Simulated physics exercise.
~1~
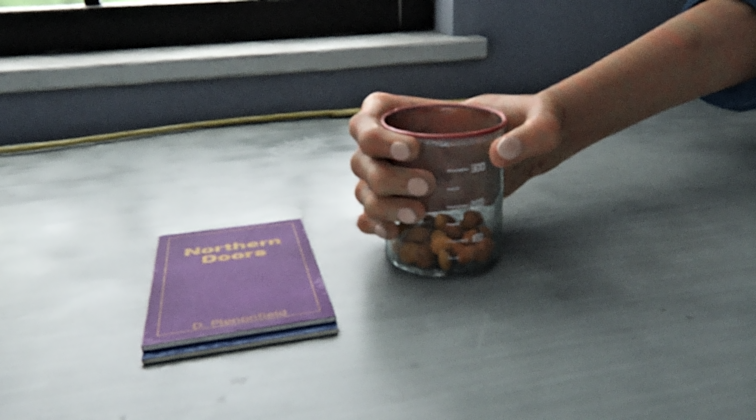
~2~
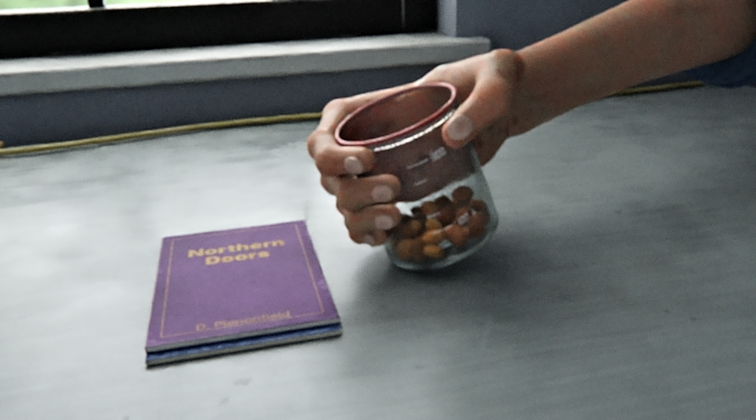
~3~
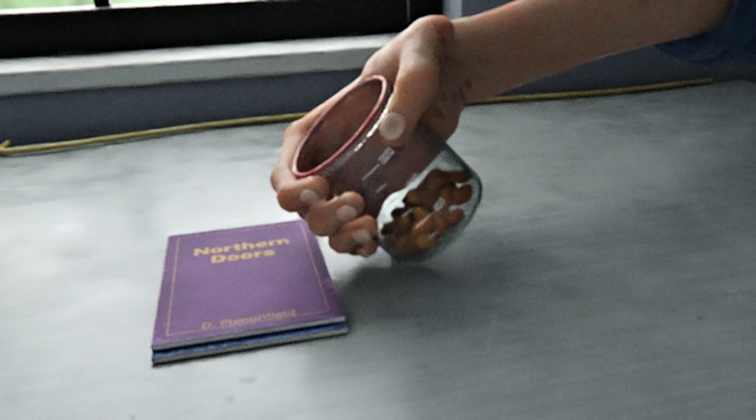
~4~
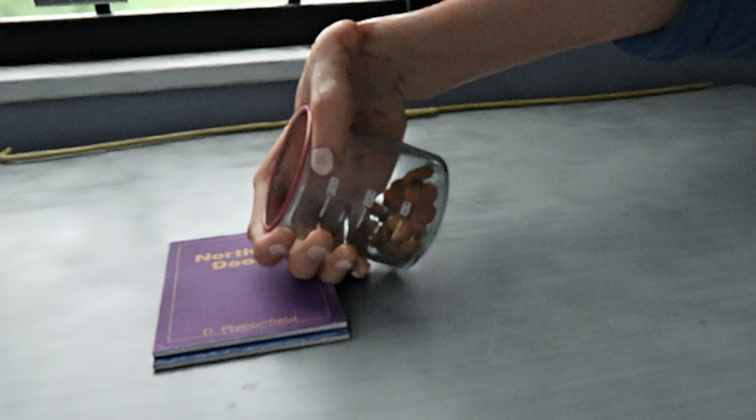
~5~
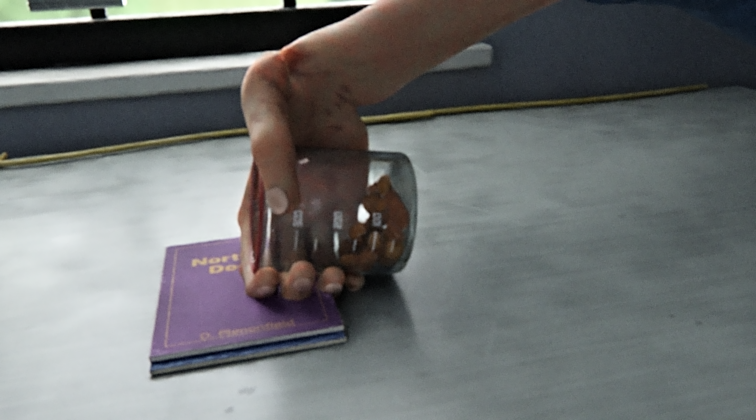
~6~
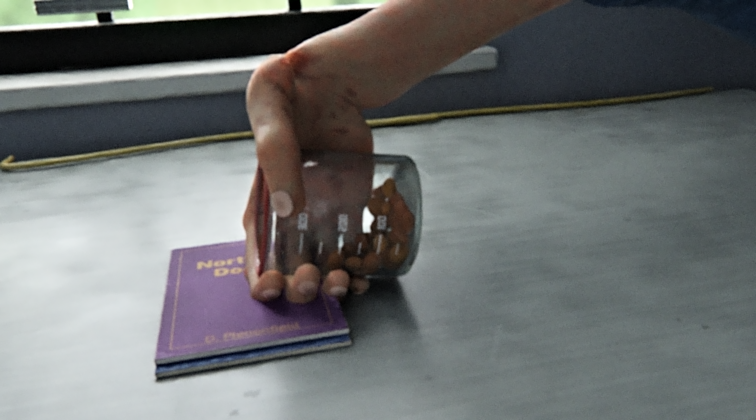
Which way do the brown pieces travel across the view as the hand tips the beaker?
The brown pieces travel to the left, staying inside the beaker as it is tipped over.
